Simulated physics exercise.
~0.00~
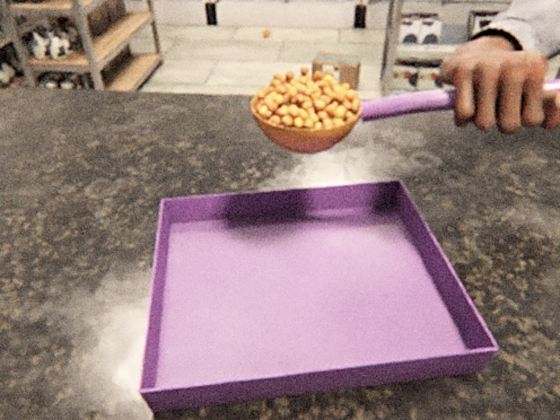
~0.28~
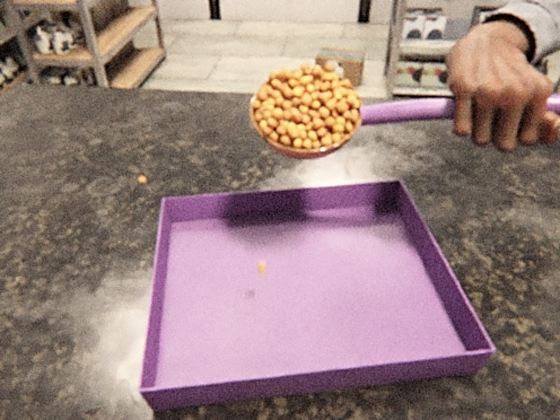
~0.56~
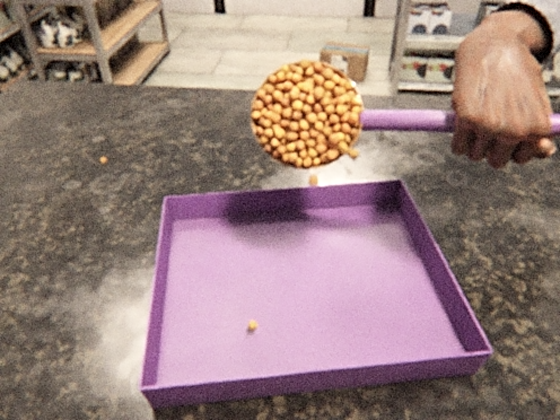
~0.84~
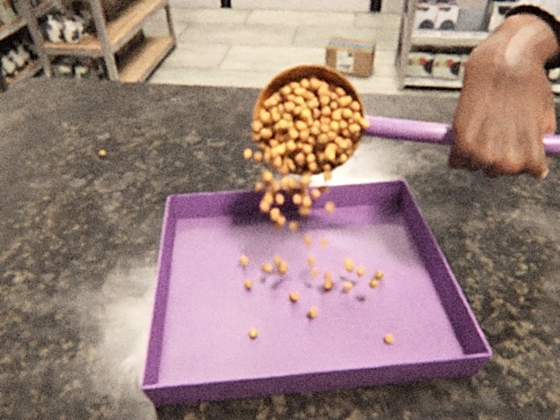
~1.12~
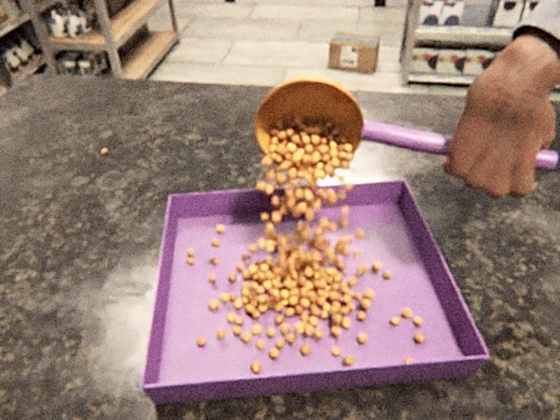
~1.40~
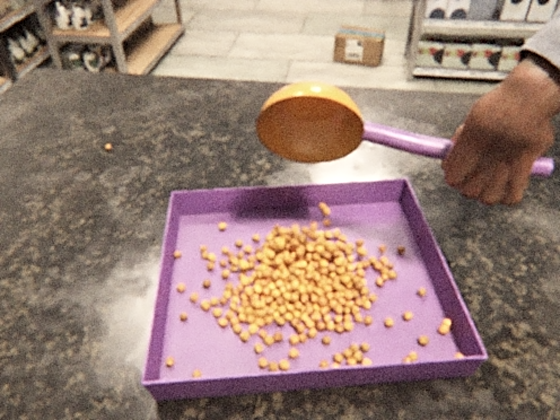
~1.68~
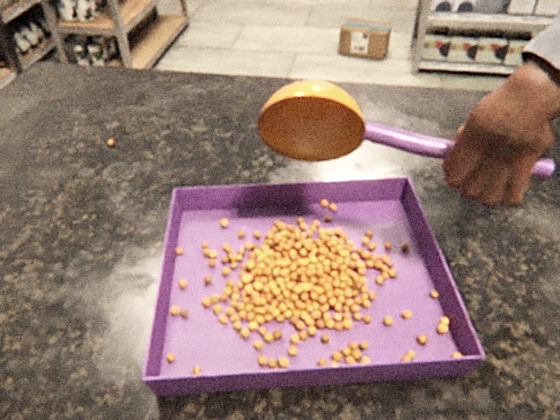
On a speckled dark counter, a hand tips a ladle of roasted chickpeas, emptying it into a purple tray where they settle.
